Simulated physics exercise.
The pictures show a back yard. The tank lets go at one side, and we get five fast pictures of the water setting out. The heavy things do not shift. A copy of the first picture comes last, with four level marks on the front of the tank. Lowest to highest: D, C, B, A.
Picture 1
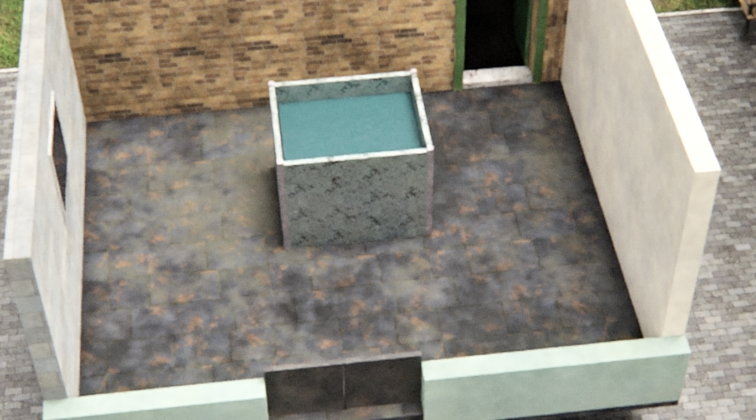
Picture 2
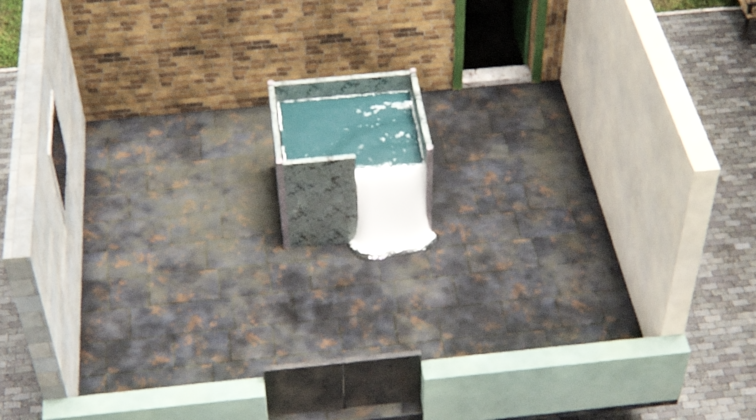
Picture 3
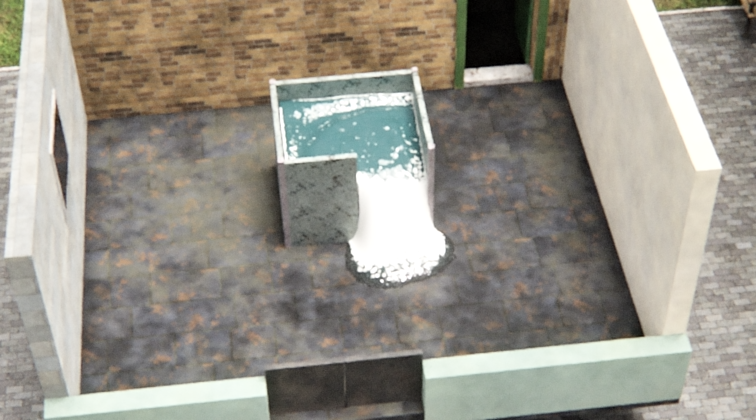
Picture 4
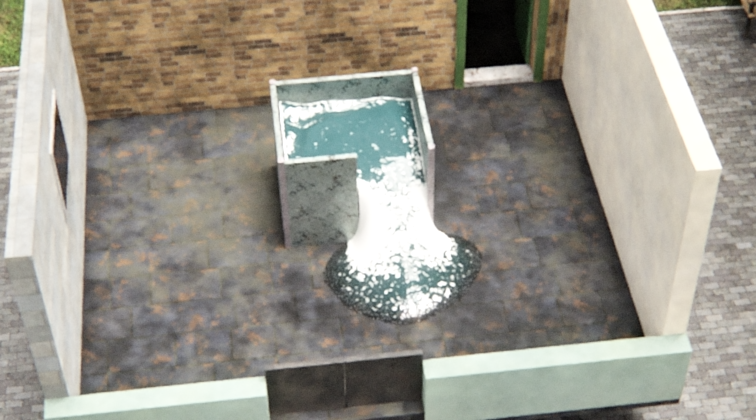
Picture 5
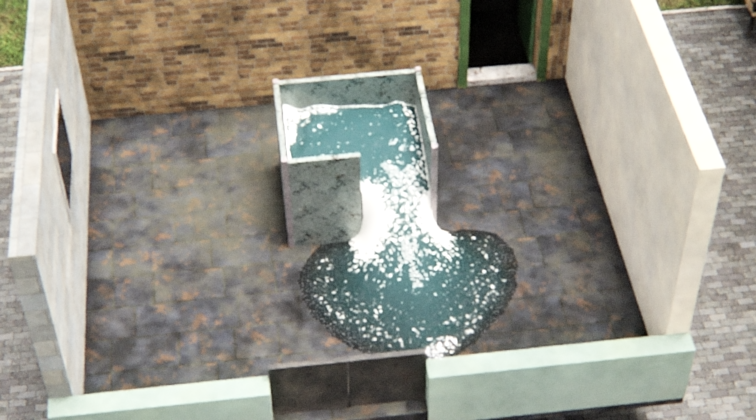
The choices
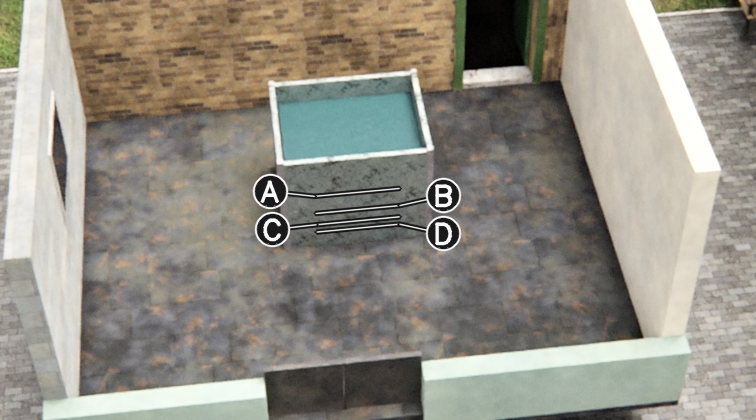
Water pours through an opening in the tank's front and spreads across the yard floor.
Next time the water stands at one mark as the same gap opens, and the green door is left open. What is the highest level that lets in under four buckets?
I would pick level A.
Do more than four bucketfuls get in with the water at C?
No.
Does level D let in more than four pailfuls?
No.
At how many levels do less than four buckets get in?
All of the four.
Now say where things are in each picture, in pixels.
The first frame shows water in the tank at rest, its middle at (350, 134); foot of the green doorway at (497, 86); shut gate at (343, 367).
In the second frame, 1 % of the ground under water, visible out to (434, 235).
In the third frame, 3 % of the ground under water, visible out to (392, 282).
In the fourth frame, 6 % of the ground under water, visible out to (409, 318).
In the fifth frame, 13 % of the ground under water, visible out to (489, 313).
In white, A at (357, 192); B at (357, 209); C at (358, 220); D at (358, 228); from the bottom up D, C, B, A.
Choosing A, a bucket or two gets in.
Choosing B, nothing gets over.
Choosing C, nothing gets over.
Choosing D, nothing gets over.
